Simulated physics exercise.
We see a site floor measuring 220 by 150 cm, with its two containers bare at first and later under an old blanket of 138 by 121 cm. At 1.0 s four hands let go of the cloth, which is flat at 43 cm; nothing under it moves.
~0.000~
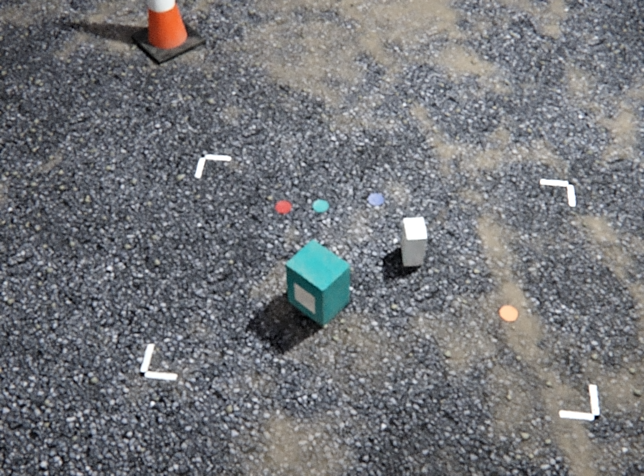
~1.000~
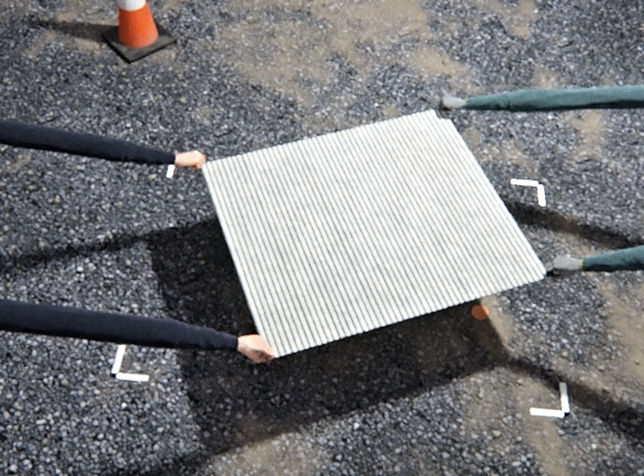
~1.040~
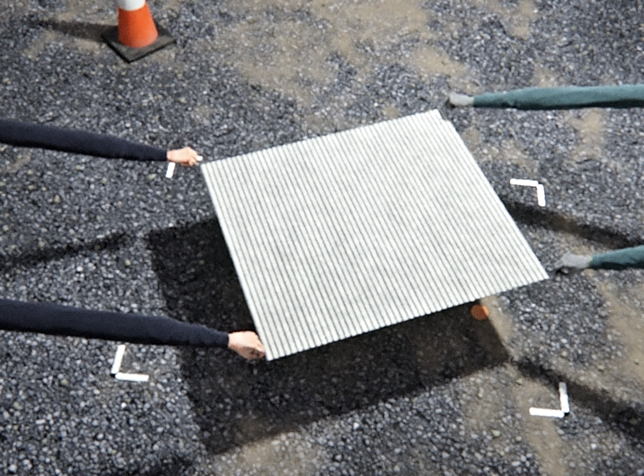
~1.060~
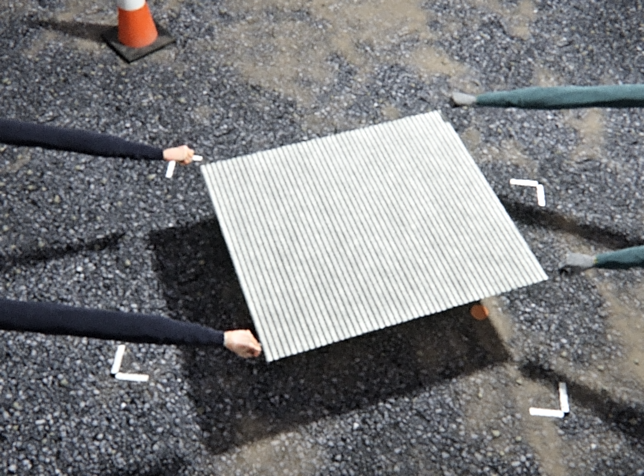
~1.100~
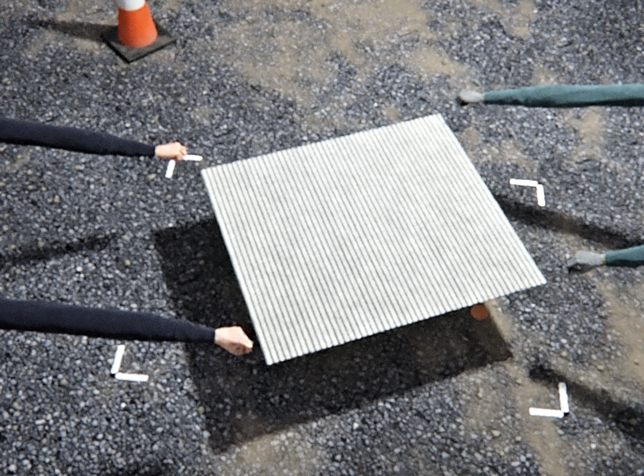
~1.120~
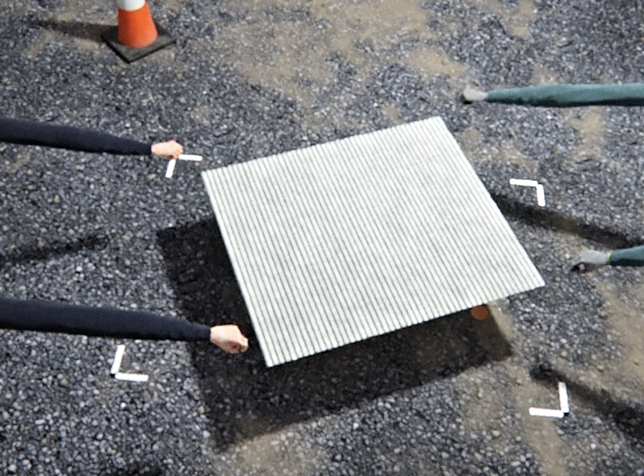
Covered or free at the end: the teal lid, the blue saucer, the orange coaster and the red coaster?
In order: The teal lid still shows; the blue saucer gets covered; the orange coaster vanishes under it; the red coaster remains in the open.
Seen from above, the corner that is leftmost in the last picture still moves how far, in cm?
Roughly 28 cm.
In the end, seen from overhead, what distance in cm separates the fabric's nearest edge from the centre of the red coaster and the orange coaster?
I'd put the first at about 10 cm and the second at about 8 cm.
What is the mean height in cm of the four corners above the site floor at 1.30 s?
Some 6 cm up.
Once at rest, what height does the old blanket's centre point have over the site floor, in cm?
I'd put it near 30 cm.
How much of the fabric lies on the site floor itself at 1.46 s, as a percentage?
I'd say about 20 in a hundred.
After 1.3 s, 0 % of it is down, spanning 168 by 152 cm, above orange coaster, teal lid, blue saucer.
After 1.5 s, 20 % of it is down, spanning 151 by 141 cm, above orange coaster, blue saucer.
After 1.6 s, 25 % of it is down, spanning 151 by 142 cm, above orange coaster, blue saucer.
After 1.8 s, 25 % of it is down, spanning 151 by 142 cm, above orange coaster, blue saucer.
After 3.3 s, 25 % of it is down, spanning 152 by 141 cm, above orange coaster, blue saucer.
